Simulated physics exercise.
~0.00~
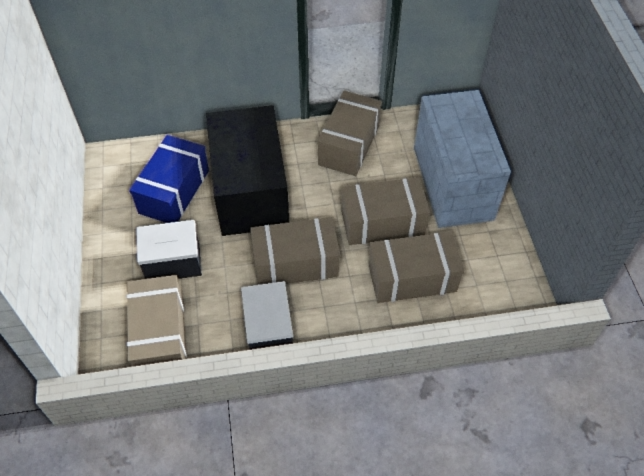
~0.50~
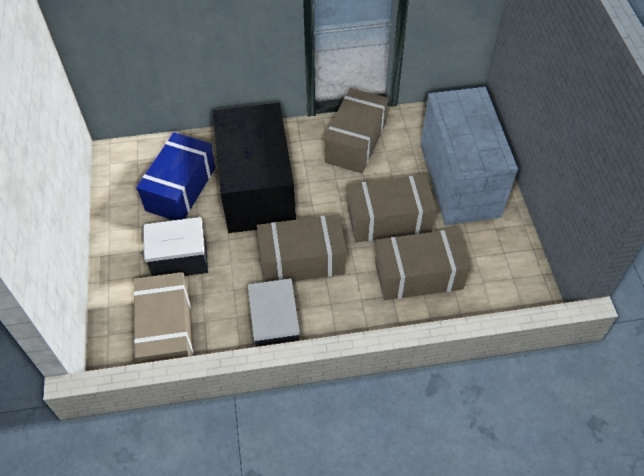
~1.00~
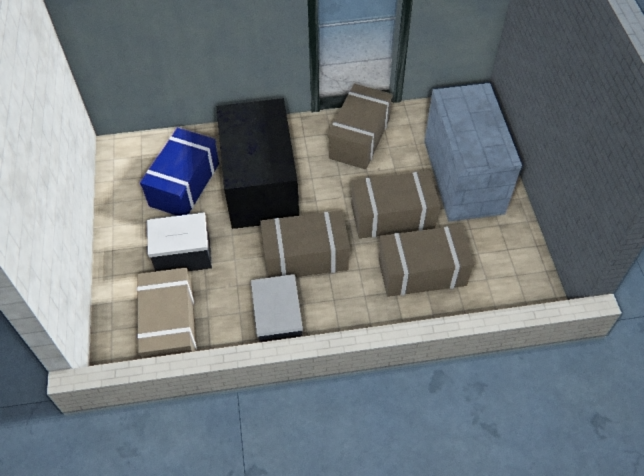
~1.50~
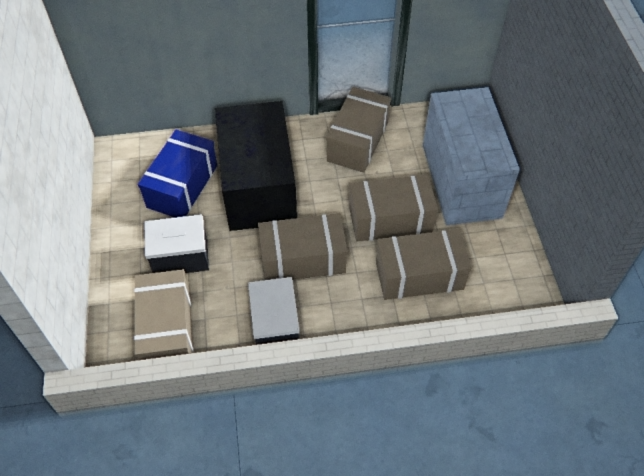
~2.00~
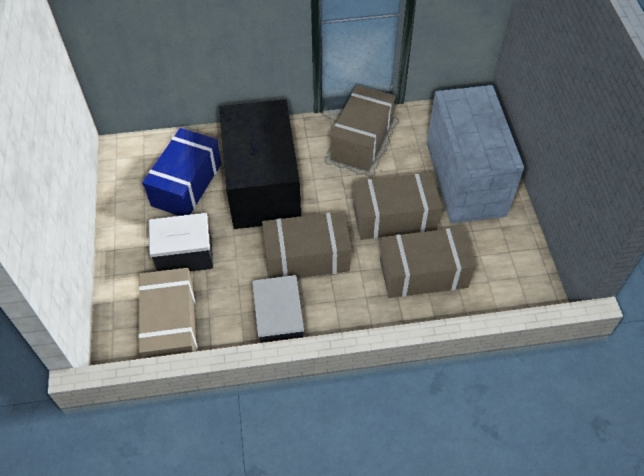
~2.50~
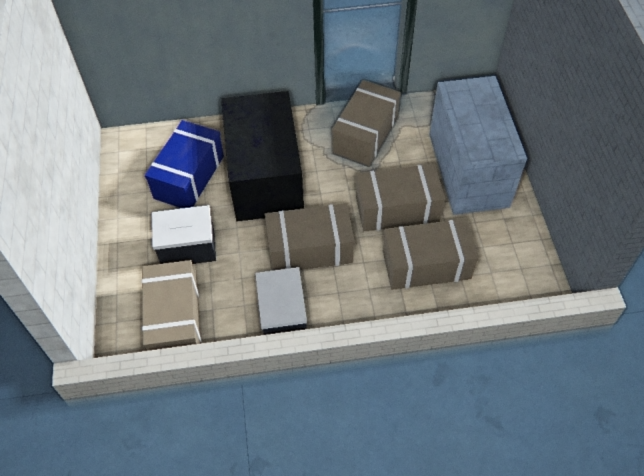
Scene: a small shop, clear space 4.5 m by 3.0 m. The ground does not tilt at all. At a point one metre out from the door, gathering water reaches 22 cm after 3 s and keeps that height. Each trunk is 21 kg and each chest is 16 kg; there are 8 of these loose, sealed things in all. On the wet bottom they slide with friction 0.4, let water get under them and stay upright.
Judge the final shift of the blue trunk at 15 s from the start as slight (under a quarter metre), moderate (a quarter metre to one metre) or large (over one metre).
Moderate.
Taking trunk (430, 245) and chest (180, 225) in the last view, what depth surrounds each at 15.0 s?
I'd estimate 12 cm for the first and 15 cm for the second.
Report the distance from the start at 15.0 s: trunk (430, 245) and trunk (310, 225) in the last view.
50 cm and 120 cm respectively.
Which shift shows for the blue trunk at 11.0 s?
I'd put it at around 40 cm.
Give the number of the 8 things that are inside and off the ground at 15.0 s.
The count is 8.
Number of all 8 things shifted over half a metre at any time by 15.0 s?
I get 7.
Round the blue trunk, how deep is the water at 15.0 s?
Close to 12 centimetres.
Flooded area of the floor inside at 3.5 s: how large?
3.0 m2.
After 3.5 s the blue trunk is near (183, 153), 0.0 m from its start, aground; 0 afloat.
After 6.8 s the blue trunk is near (183, 153), 0.0 m from its start, aground; 4 afloat.
After 11.0 s the blue trunk is near (175, 125), 0.4 m from its start, afloat; 8 afloat.
After 15.0 s the blue trunk is near (198, 118), 0.4 m from its start, afloat; 8 afloat.
